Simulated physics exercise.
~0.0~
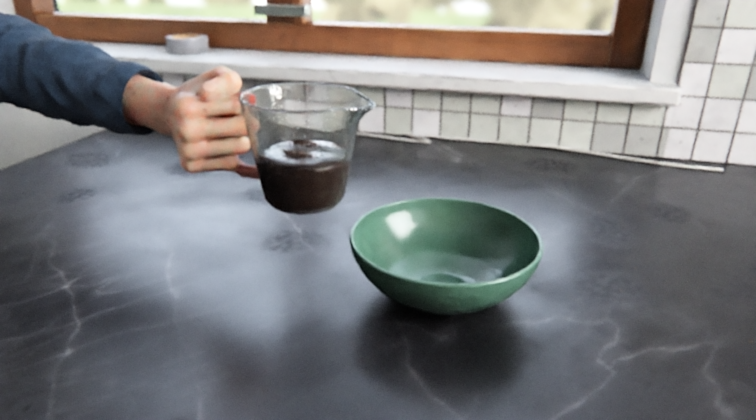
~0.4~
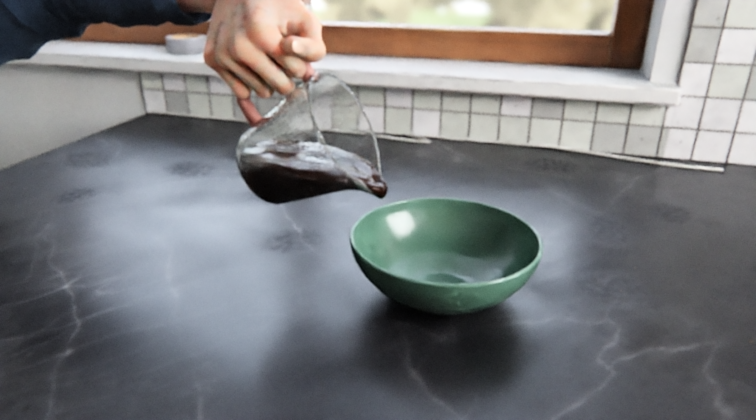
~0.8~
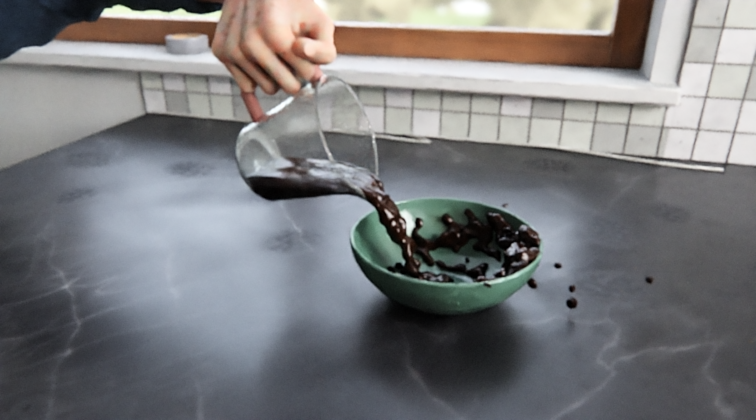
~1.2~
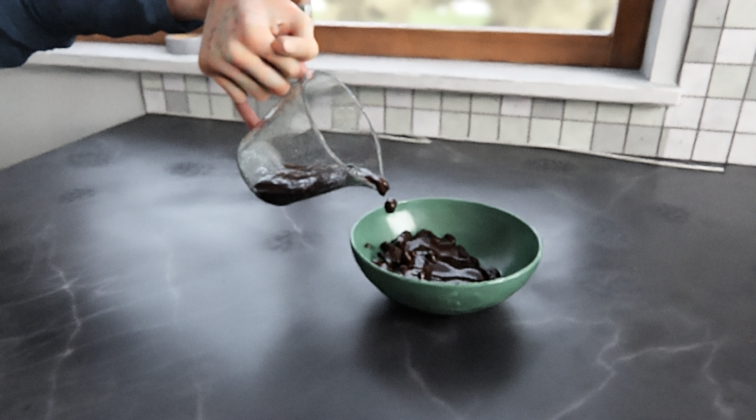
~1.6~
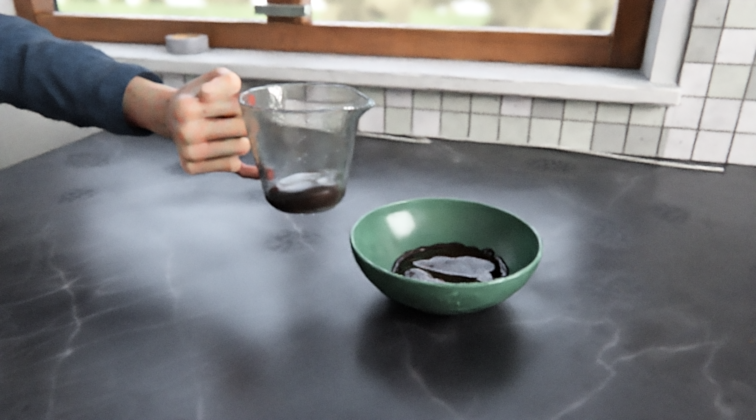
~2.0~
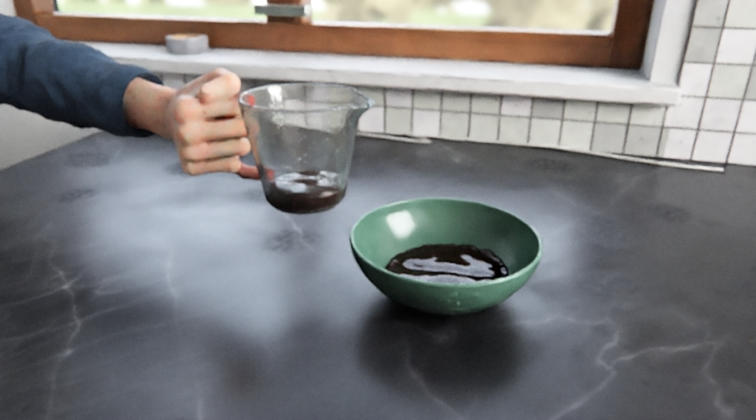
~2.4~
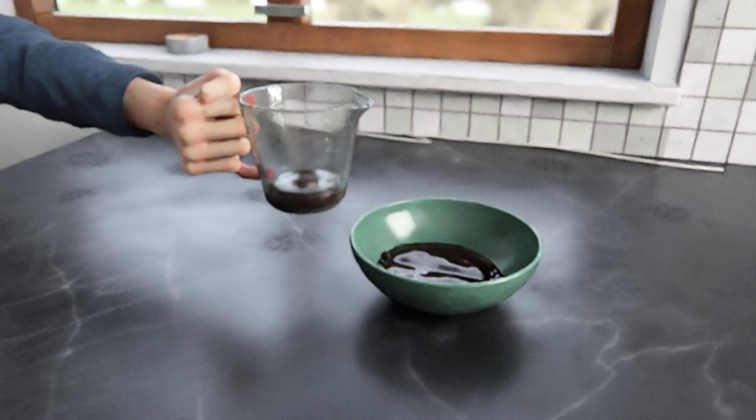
A hand in a blue sleeve holds a clear glass measuring jug of dark coffee at the left, above a dark, pale-veined counter seen from slightly above, with a wood-framed window and white tiles behind. An empty green bowl sits to the jug's right. The hand tips the jug steeply toward the bowl, and the coffee streams in, surging up the far side and throwing a few drops past the rim. The stream thins to drips as the jug begins tilting back. Finally the jug is upright with a little coffee left, and a dark pool settles in the bowl.
